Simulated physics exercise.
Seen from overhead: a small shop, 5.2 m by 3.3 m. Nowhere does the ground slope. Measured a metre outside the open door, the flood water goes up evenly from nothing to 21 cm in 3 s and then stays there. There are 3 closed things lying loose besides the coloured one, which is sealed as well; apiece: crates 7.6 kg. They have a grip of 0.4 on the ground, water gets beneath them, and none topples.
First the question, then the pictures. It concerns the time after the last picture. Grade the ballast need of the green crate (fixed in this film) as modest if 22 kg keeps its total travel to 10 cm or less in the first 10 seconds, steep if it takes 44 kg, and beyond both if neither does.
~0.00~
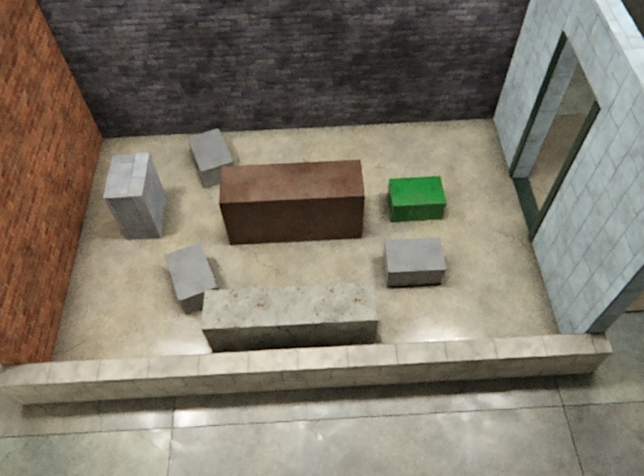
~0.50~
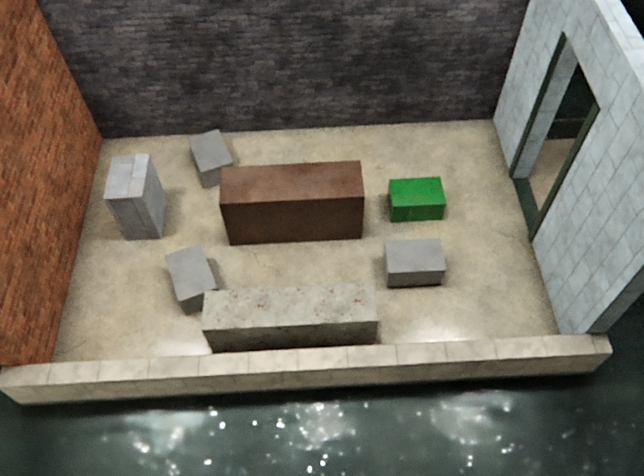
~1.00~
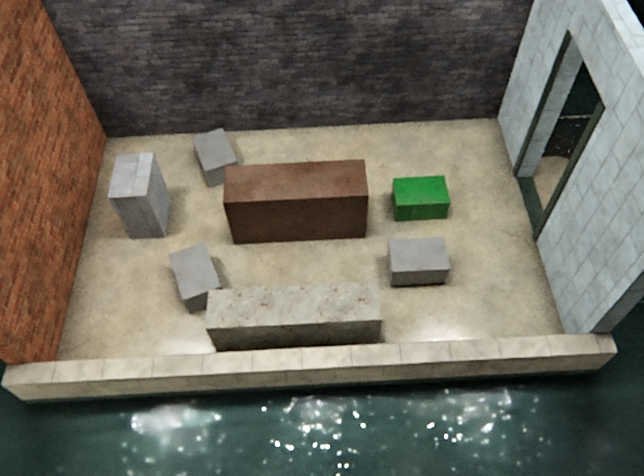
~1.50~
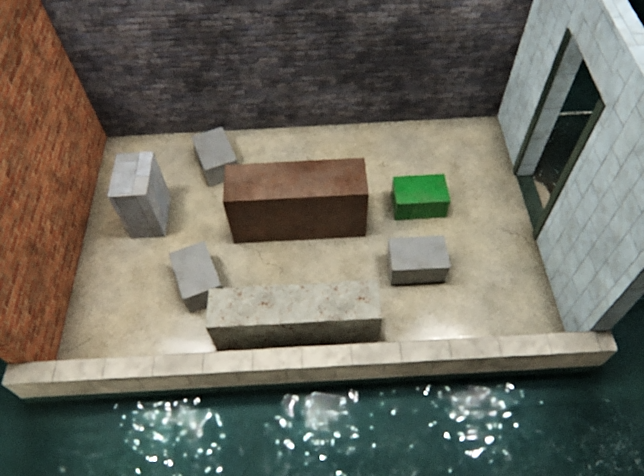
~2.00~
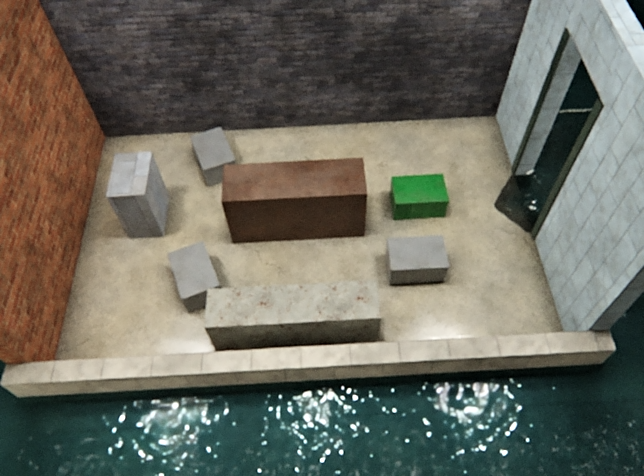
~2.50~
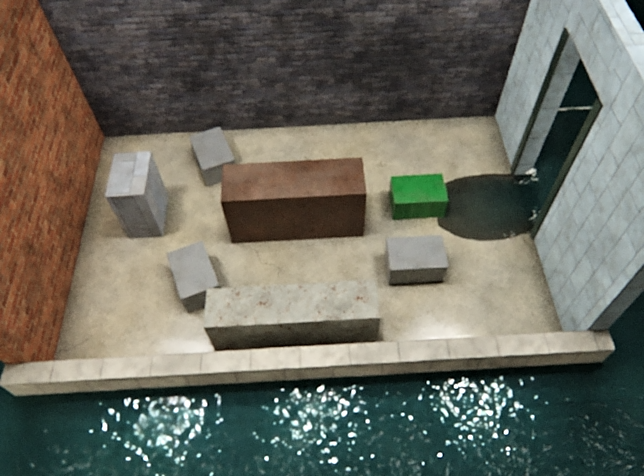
Steep.
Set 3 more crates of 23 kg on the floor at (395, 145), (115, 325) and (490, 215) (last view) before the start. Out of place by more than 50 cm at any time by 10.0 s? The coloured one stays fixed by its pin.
Note, in sequence: Exceeded, not exceeded, exceeded.
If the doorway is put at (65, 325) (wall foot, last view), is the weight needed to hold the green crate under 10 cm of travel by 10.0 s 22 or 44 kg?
Then the smaller load will do.
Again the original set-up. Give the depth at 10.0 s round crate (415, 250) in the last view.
About 7 cm.
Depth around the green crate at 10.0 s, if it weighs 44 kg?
About 5 cm.
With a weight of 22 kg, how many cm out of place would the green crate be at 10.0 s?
Shift: Roughly 30 cm.
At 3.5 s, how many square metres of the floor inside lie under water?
Somewhere around 3.5 m2, roughly.
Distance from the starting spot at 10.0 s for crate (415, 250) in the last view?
Distance from the starting spot, in that order: 250 cm.
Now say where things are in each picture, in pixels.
The first frame shows the green crate at (417, 191) rests on the ground; 0.0 m2 under water; 0 of 4 have shifted.
The second frame shows the green crate at (417, 191), on the bottom; water covers 0.0 m2; 0 of 4 have shifted.
The third frame shows the green crate at (421, 190) rests on the ground; 0.0 m2 under water; 0 of 4 have shifted.
The fourth frame shows the green crate at (421, 189), on the bottom; water covers 0.0 m2; 0 of 4 have shifted.
The fifth frame shows the green crate at (420, 188), on the bottom; water covers 0.1 m2; 0 of 4 have shifted.
The sixth frame shows the green crate at (419, 188), on the bottom; 0.8 m2 under water; 0 of 4 have shifted.
After 3.5 s the green crate would be 1 cm from its start with 22 kg and 0 cm from its start with 44 kg; 5 cm of water round it then.
After 4.5 s the green crate would be 26 cm from its start with 22 kg and 0 cm from its start with 44 kg; 4 cm of water round it then.
After 7.0 s the green crate would be 29 cm from its start with 22 kg and 0 cm from its start with 44 kg; 5 cm of water round it then.
After 10.0 s the green crate would be 30 cm from its start with 22 kg and 0 cm from its start with 44 kg; 5 cm of water round it then.
